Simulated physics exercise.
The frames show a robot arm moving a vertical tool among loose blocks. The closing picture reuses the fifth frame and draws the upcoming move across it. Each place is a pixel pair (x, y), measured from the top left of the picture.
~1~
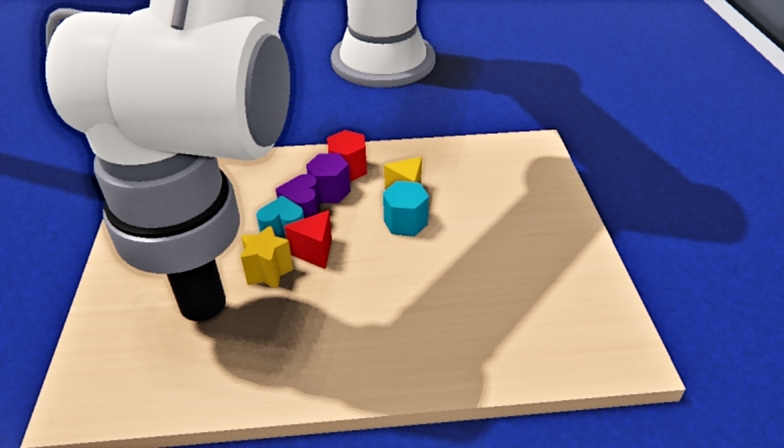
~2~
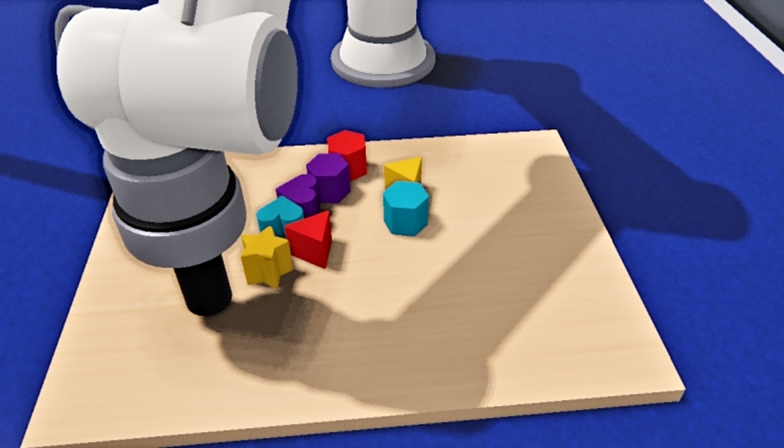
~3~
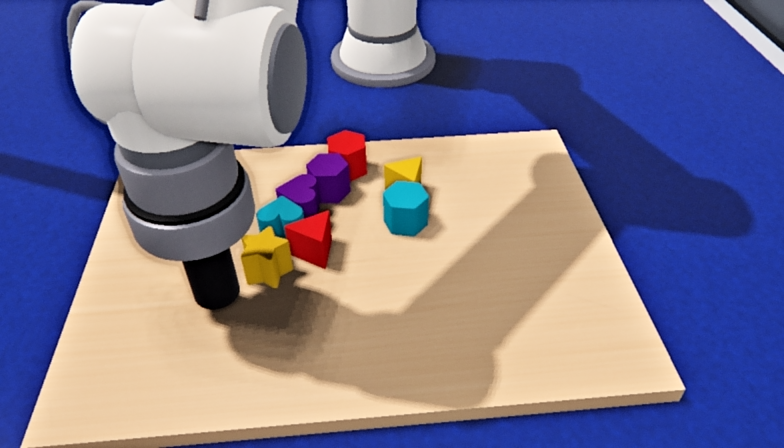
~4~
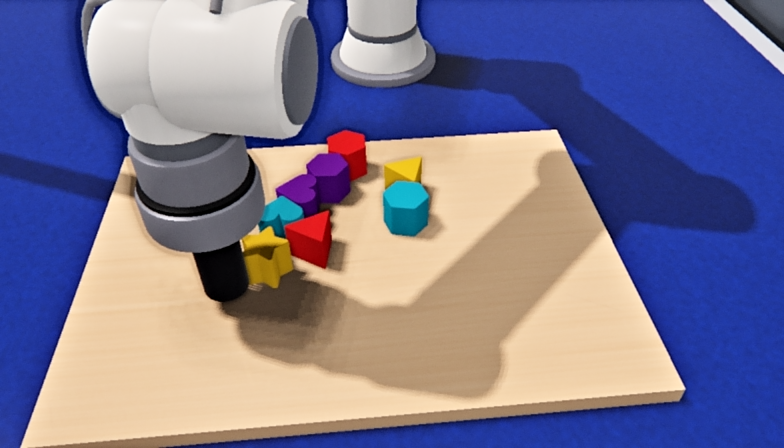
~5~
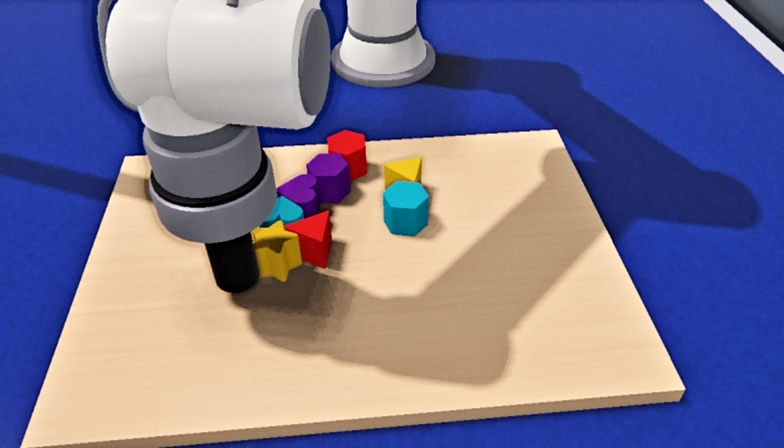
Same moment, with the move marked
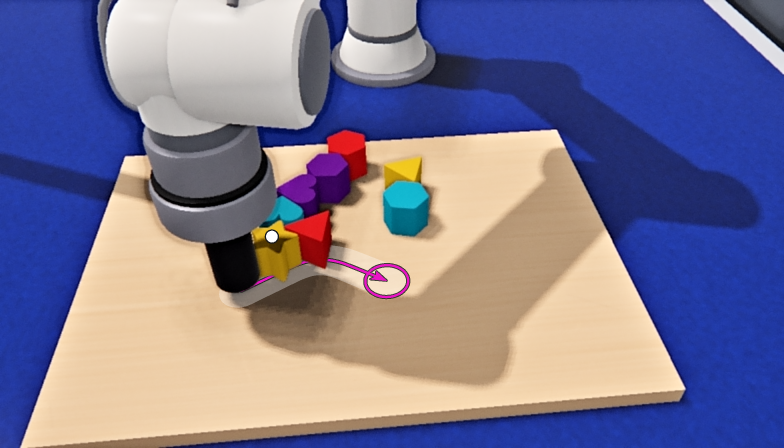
We see a robot arm with a black vertical tool beside colourful blocks on a wooden board. The tool moves up and to the right toward the yellow star, then nudges it slightly toward the neighbouring blocks.
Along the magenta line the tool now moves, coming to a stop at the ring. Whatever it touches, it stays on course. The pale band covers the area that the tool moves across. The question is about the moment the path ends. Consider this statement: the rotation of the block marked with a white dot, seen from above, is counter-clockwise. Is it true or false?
Verdict: True.
The drawn path runs from (241, 291) over (290, 268) and (341, 263) to (387, 281); the dot is on the yellow star.
On the path given first. One third of the way, tool at (288, 254); yellow star at (317, 214), turned 20° anticlockwise; turquoise heart-shaped block at (304, 194), turned 45° anticlockwise; purple heart-shaped block at (302, 173), turned 45° anticlockwise; red triangular block at (353, 202), turned 35° clockwise; purple hexagonal block at (327, 157), turned 40° clockwise.
Two thirds of the way, tool at (340, 249); yellow star at (345, 208), turned 75° anticlockwise; turquoise heart-shaped block at (306, 193), turned 50° anticlockwise; purple heart-shaped block at (302, 173), turned 45° anticlockwise; red triangular block at (368, 189), turned 20° clockwise; purple hexagonal block at (327, 157), turned 40° clockwise.
At the end, tool at (386, 267); yellow star at (345, 208), turned 75° anticlockwise; turquoise heart-shaped block at (306, 193), turned 50° anticlockwise; purple heart-shaped block at (302, 173), turned 45° anticlockwise; red triangular block at (368, 189), turned 20° clockwise; purple hexagonal block at (327, 157), turned 40° clockwise.
